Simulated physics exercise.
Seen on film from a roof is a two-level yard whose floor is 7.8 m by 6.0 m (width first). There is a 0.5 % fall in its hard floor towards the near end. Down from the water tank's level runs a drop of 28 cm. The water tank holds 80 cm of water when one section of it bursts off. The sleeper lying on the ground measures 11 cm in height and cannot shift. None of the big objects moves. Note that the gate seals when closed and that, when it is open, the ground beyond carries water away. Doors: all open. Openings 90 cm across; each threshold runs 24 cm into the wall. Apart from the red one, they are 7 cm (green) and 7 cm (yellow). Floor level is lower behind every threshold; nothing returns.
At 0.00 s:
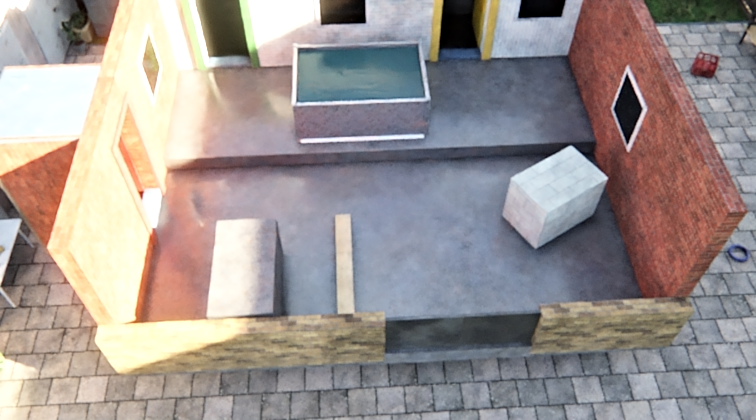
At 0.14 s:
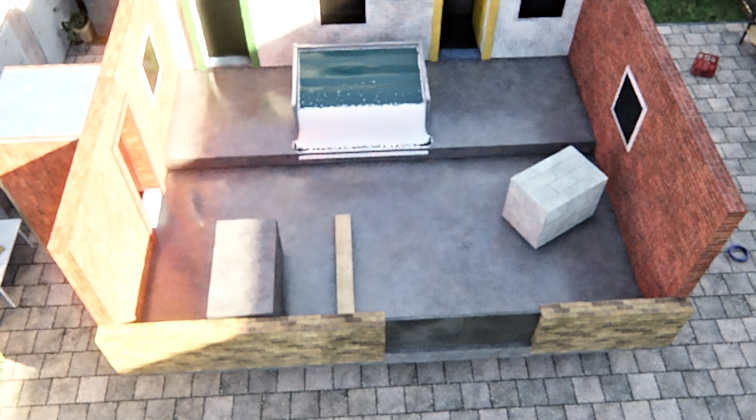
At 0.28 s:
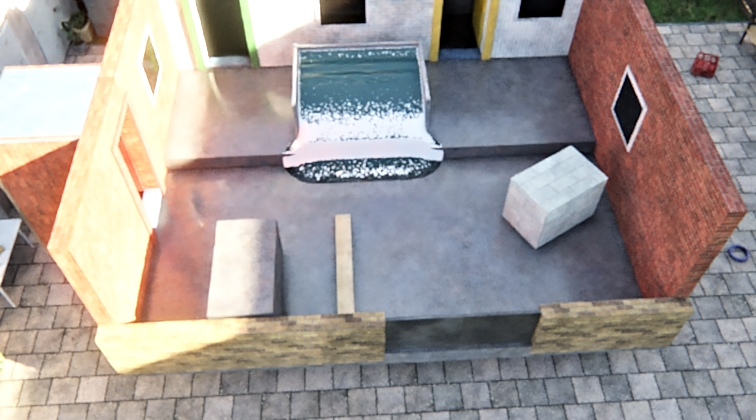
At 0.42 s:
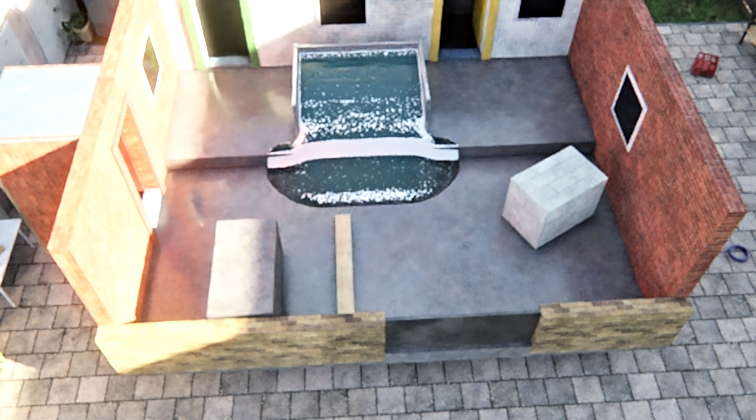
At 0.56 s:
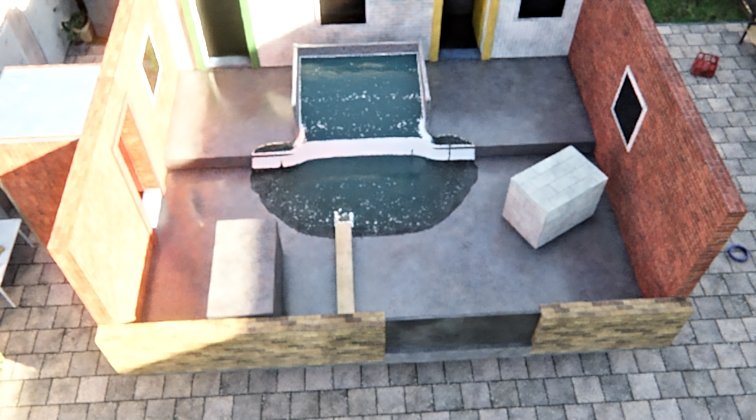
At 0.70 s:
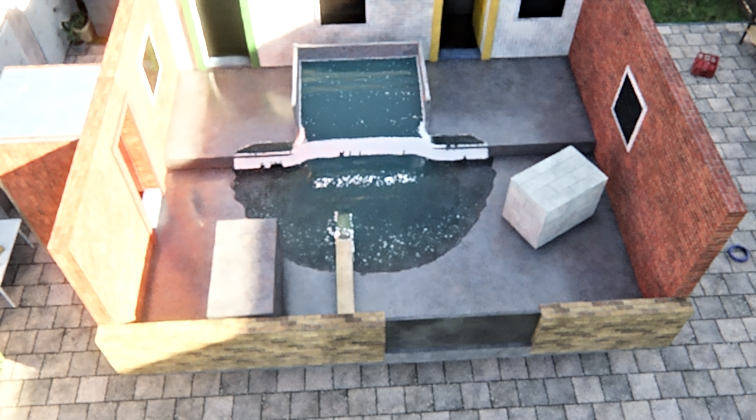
A walled yard with two levels lay still until the front of the raised water tank gave way, and water poured over the step and spread across the lower floor, surrounding the plank's far end.
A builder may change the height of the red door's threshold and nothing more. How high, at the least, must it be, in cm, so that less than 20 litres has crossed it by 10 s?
It needs to be about 10.5 cm high.
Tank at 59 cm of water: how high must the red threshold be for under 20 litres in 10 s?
The step needs to be some 7.0 cm.
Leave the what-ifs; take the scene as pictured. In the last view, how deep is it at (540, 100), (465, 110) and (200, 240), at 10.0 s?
Depths of roughly 0 cm, 0 cm and 11 cm, in that order.
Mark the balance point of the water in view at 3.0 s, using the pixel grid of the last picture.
My guess is close to (392, 253).
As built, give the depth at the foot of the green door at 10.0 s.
Depth: Near 0.0 cm.
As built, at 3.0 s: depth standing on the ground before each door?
Green 0, red 10, yellow 0 cm.
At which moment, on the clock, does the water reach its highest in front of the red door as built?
I'd say near 6.0 seconds.
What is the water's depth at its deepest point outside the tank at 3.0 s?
About 40 cm at most.
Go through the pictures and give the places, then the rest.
The first picture shows still water, 80 cm deep, in the water tank at (360, 75); the red door at (142, 178) is dry.
In the second picture, the gap is at (362, 124), the front 0.3 m out at (310, 152); the back of the water tank holds 80 cm.
In the third picture, the front is at (317, 180), 0.8 m from the gap at (362, 126); 1.8 m2 of floor is wet, 74 cm left at the back.
In the fourth picture, the front is at (321, 204), 1.3 m from the gap at (362, 128); 3.6 m2 of floor is wet, 68 cm left at the back.
In the fifth picture, water pours out at (362, 129) and has run 2.0 m, to (361, 233); about 11 cm deep outside, 65 cm at the back.
In the sixth picture, water pours out at (362, 129) and has run 2.6 m, to (359, 266); about 8 cm deep outside, 58 cm at the back; the red door at (142, 178), 3.8 m from the gap, is still 1.5 m from the nearest water.
After 1.4 s water covers 40 % of the floor, deepest (45 cm) near (294, 344); it has not reached the red door.
After 3.0 s water covers 55 % of the floor, deepest (40 cm) near (650, 326); 10 cm at the red door, 0 litres in over its 21 cm threshold.
After 10.0 s water covers 65 % of the floor, deepest (18 cm) near (366, 340); 13 cm at the red door, 0 litres in over its 21 cm threshold.
At the red door as built, the water arrived by 2.2 s and peaked near 15 cm at 6.0 s.
Run again over the same 10 s with other heights there, 34 litres in over 9.5 cm, 12 litres over 11.5 cm. The limit of 20 litres is kept from about 10.5 cm up.
